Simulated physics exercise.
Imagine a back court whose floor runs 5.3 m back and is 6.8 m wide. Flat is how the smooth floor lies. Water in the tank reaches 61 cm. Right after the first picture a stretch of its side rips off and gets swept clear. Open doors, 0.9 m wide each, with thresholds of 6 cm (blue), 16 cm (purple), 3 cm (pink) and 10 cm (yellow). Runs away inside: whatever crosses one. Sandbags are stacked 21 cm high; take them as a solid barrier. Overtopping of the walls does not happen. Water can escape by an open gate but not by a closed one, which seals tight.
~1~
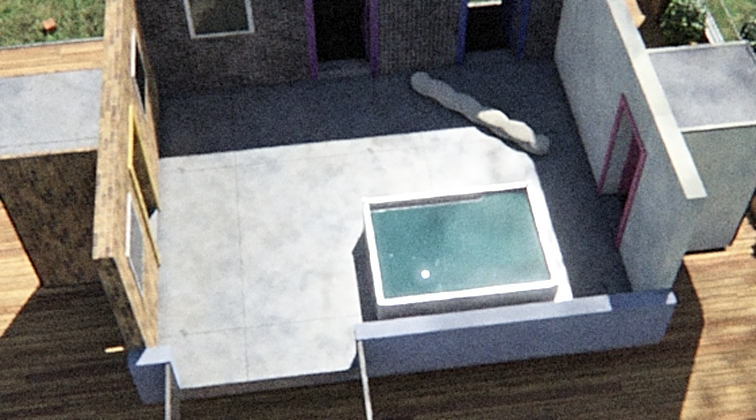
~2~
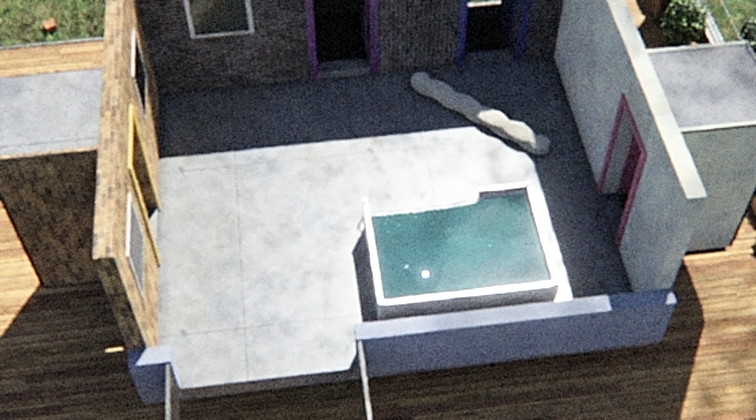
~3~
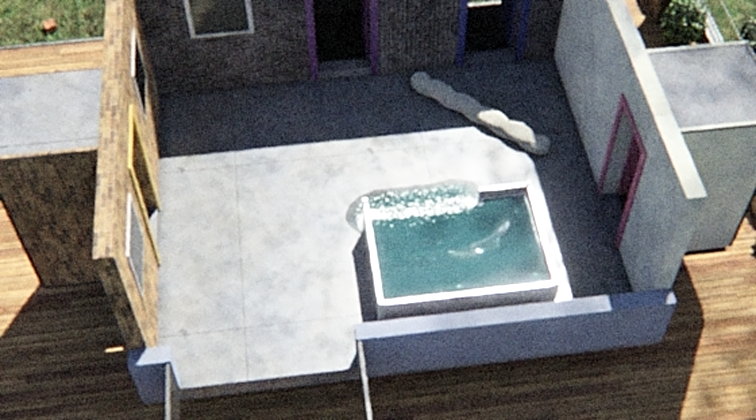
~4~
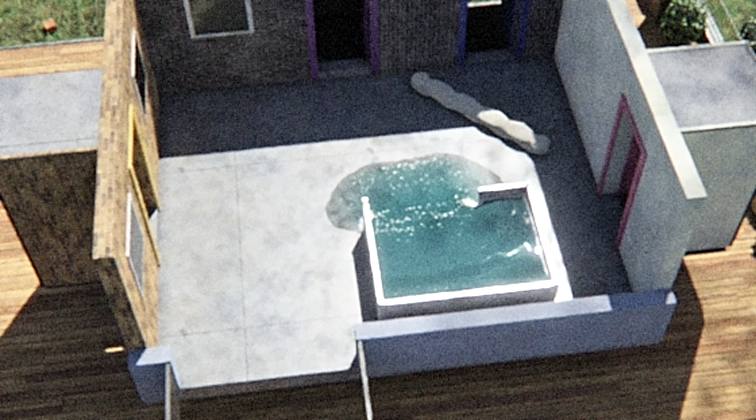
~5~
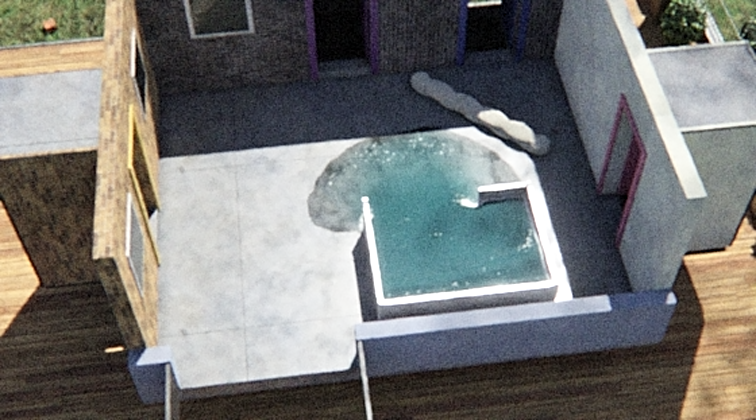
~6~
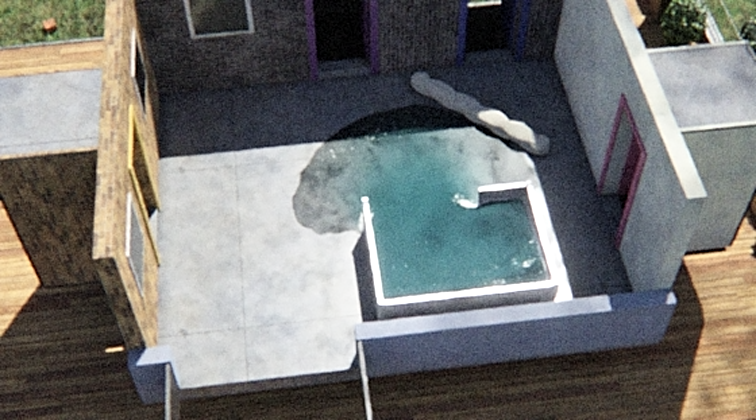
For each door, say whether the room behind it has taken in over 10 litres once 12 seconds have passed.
The blue door: Not over, the purple door: Over, the pink door: Over, the yellow door: Not over.
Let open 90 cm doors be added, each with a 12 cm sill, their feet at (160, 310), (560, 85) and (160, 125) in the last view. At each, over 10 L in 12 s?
So, in the order given, it's shy of the mark, then shy of the mark, then beyond the mark.
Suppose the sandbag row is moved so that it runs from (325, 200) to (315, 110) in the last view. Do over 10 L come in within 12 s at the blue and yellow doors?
Checking the limit, blue is too much, yellow is fine.
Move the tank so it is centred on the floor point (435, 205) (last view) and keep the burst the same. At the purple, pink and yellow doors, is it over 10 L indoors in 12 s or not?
Lab note: Vs limit, purple door limit broken; pink door limit held; yellow door limit held.
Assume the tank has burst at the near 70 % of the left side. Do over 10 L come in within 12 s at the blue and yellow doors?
Blue short, yellow beyond.
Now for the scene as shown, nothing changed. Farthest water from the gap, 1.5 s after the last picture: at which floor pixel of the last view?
That lands around (192, 96) in the last picture.
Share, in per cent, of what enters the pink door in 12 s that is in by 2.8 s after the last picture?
About 0 per cent.
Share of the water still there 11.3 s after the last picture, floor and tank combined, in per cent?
It comes to near 68 per cent.
Then, 0.7 s after the last picture water covers 30 % of the floor and is deepest (42 cm) near (385, 78); blue door not reached, purple door 29 cm at the sill, 4 L in, pink door not reached, yellow door not reached.
Then, 1.5 s after the last picture water covers 45 % of the floor and is deepest (35 cm) near (385, 78); blue door 4 cm at the sill, 0 L in, purple door 32 cm at the sill, 55 L in, pink door not reached, yellow door not reached.
Then, 2.8 s after the last picture water covers 55 % of the floor and is deepest (32 cm) near (160, 99); blue door 3 cm at the sill, 0 L in, purple door 22 cm at the sill, 120 L in, pink door 2 cm at the sill, 0 L in, yellow door not reached.
Then, 6.3 s after the last picture water covers 90 % of the floor and is deepest (14 cm) near (159, 375); blue door 1 cm at the sill, 0 L in, purple door 8 cm at the sill, 129 L in, pink door 4 cm at the sill, 4 L in, yellow door 8 cm at the sill, 0 L in.
Then, 11.3 s after the last picture water covers 95 % of the floor and is deepest (8 cm) near (562, 328); blue door 3 cm at the sill, 0 L in, purple door 5 cm at the sill, 129 L in, pink door 6 cm at the sill, 19 L in, yellow door 5 cm at the sill, 0 L in.
